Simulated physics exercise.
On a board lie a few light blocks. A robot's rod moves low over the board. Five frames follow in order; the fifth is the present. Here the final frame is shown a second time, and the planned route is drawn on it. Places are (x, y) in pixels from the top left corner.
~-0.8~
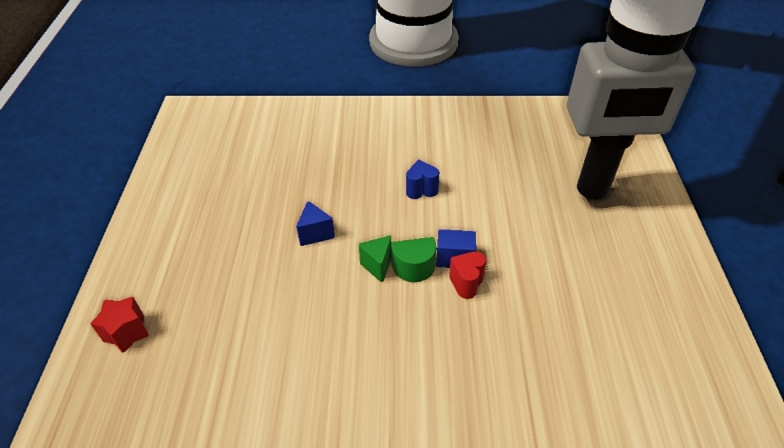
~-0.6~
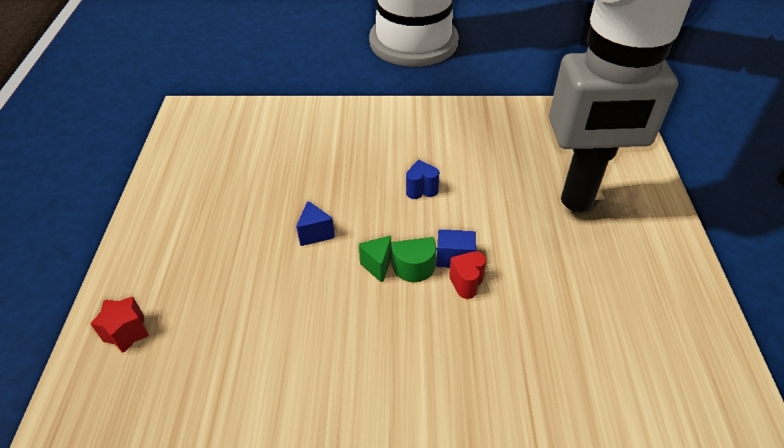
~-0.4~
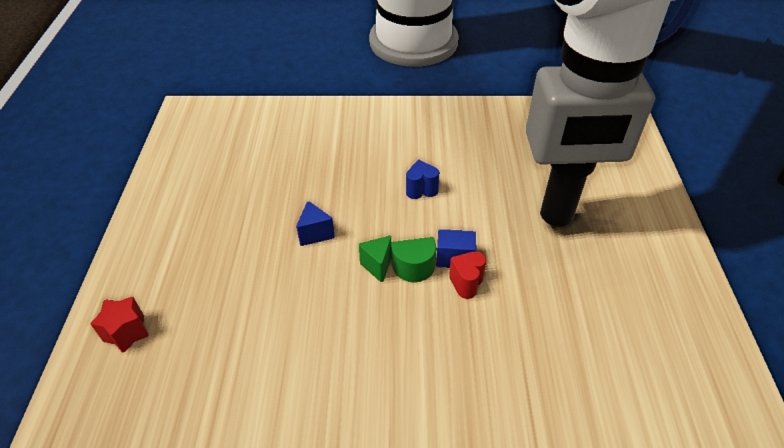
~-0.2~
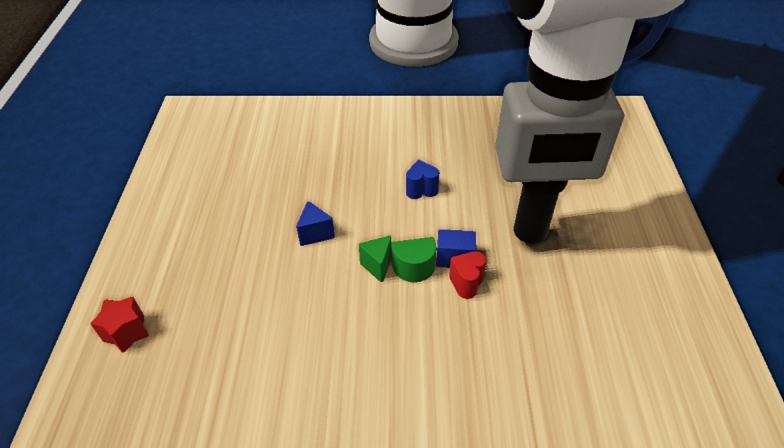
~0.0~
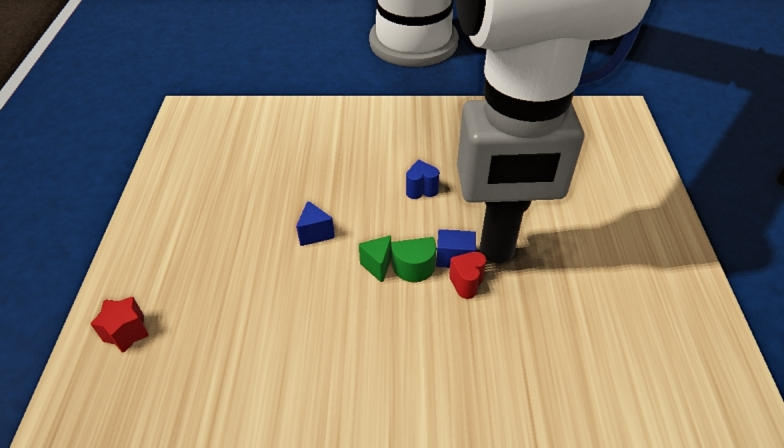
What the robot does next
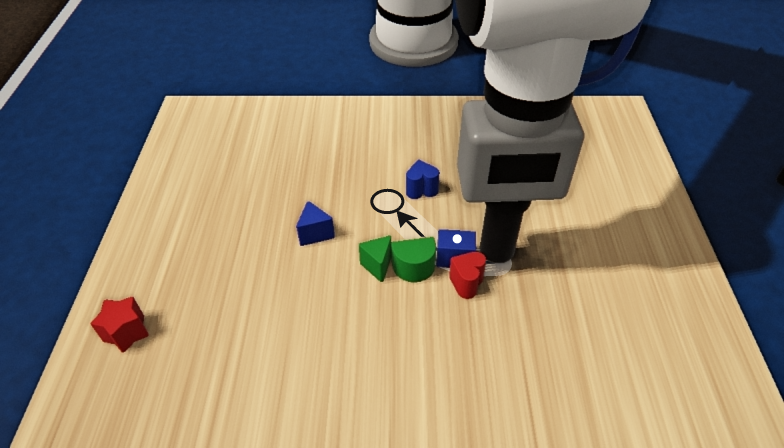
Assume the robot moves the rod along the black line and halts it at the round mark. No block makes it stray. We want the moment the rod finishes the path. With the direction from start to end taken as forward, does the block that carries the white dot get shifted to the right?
No, that is not how it ends up.
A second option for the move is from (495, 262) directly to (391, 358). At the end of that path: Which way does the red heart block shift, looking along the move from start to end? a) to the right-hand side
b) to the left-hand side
That would be a.
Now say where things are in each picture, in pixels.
Tip of the rod at (593, 189), middles of tops, green three-sided block at (377, 247), green half-round block at (415, 249), blue oblong block at (457, 239), red heart block at (470, 264), in the first picture.
Rod at (577, 201), nothing pushed, in the second picture.
Rod at (557, 215), nothing pushed, in the third picture.
Rod at (530, 232), nothing pushed, in the fourth picture.
Rod at (497, 250), green three-sided block at (377, 247), green half-round block at (415, 249), blue oblong block at (457, 239), red heart block at (470, 264), in the fifth picture.
The line goes from (495, 262) over (447, 255) and (414, 228) to (387, 201); the dot is on the blue oblong block.
What follows on the original path. One third of the way, rod at (448, 243); green three-sided block at (340, 251), turned 25° anticlockwise; green half-round block at (373, 250); blue oblong block at (411, 236), turned 15° anticlockwise; red heart block at (454, 268), turned 50° anticlockwise.
Two thirds of the way, rod at (415, 216); green three-sided block at (324, 259), turned 35° anticlockwise; green half-round block at (358, 248), turned 30° anticlockwise; blue oblong block at (380, 220), turned 55° anticlockwise; red heart block at (454, 268), turned 50° anticlockwise.
At the end, rod at (387, 189); green three-sided block at (324, 259), turned 35° anticlockwise; green half-round block at (358, 248), turned 30° anticlockwise; blue oblong block at (376, 217), turned 80° anticlockwise; red heart block at (454, 268), turned 50° anticlockwise.
